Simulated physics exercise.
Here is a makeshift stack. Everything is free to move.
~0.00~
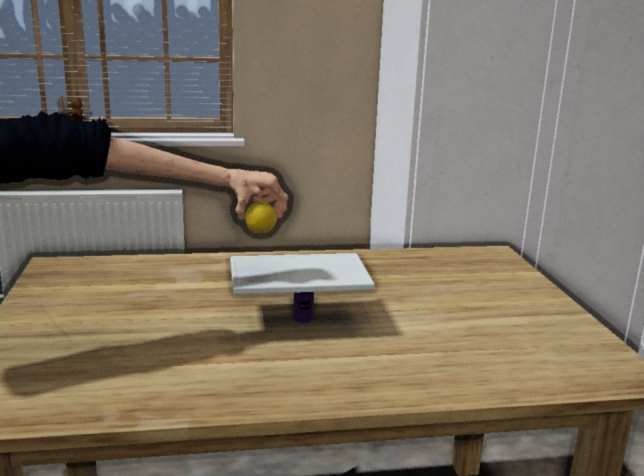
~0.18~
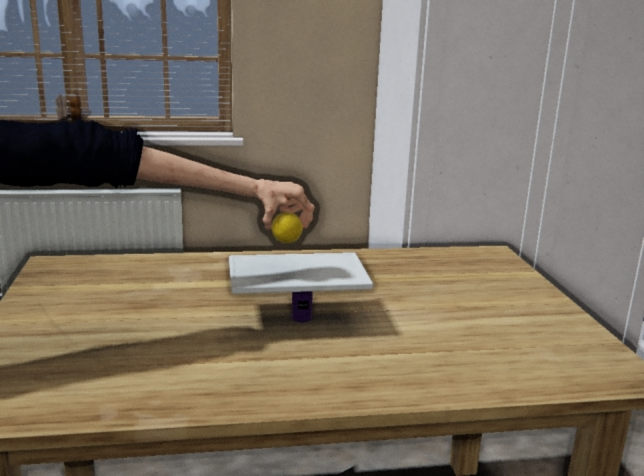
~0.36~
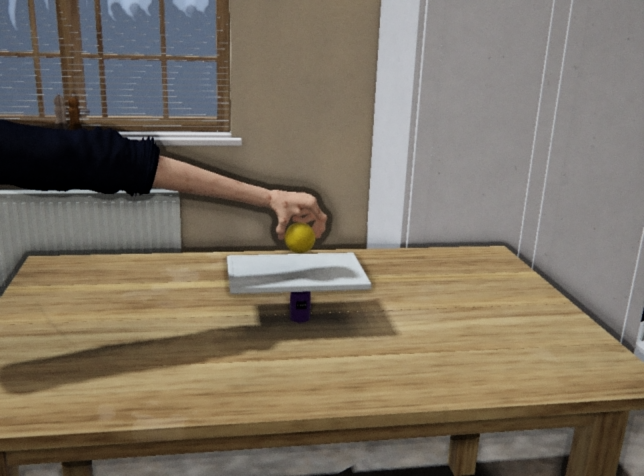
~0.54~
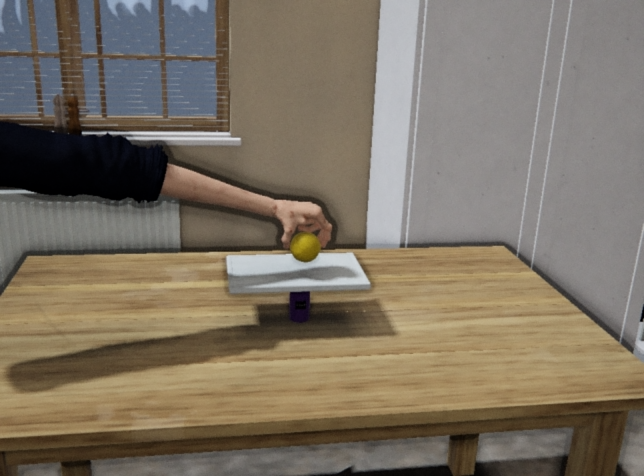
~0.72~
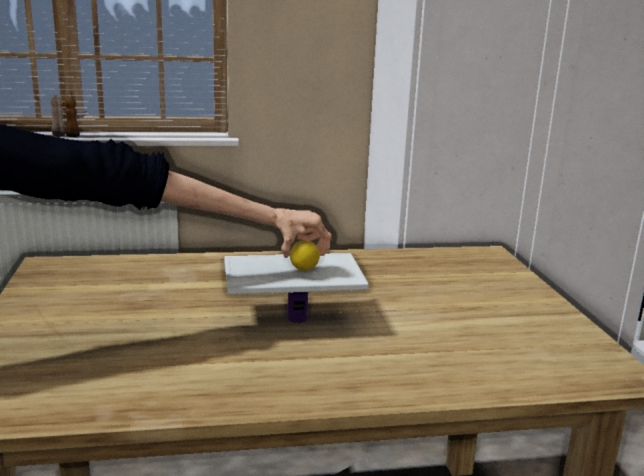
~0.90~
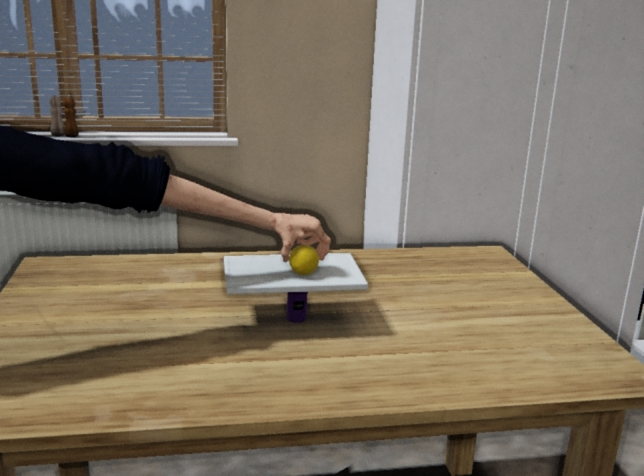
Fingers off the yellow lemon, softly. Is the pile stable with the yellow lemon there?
In the end the stack keeps its balance.
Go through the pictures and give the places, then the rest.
On its way; yellow lemon (261, 218); purple shaker (304, 298), in the first picture.
On its way; yellow lemon (287, 228); purple shaker (302, 297), in the second picture.
On its way; yellow lemon (300, 238); purple shaker (301, 297), in the third picture.
On its way; yellow lemon (305, 247); purple shaker (300, 297), in the fourth picture.
On its way; yellow lemon (305, 256); purple shaker (298, 297), in the fifth picture.
In place under the hand; yellow lemon (304, 260); purple shaker (297, 297), in the sixth picture.
By 1.10 s, all is still.
By 1.40 s, yellow lemon resting near (304, 261).
When it is over (2.0 s), all 3 as before. End places, in pixels of the last picture, yellow lemon near (304, 261). The stack holds.
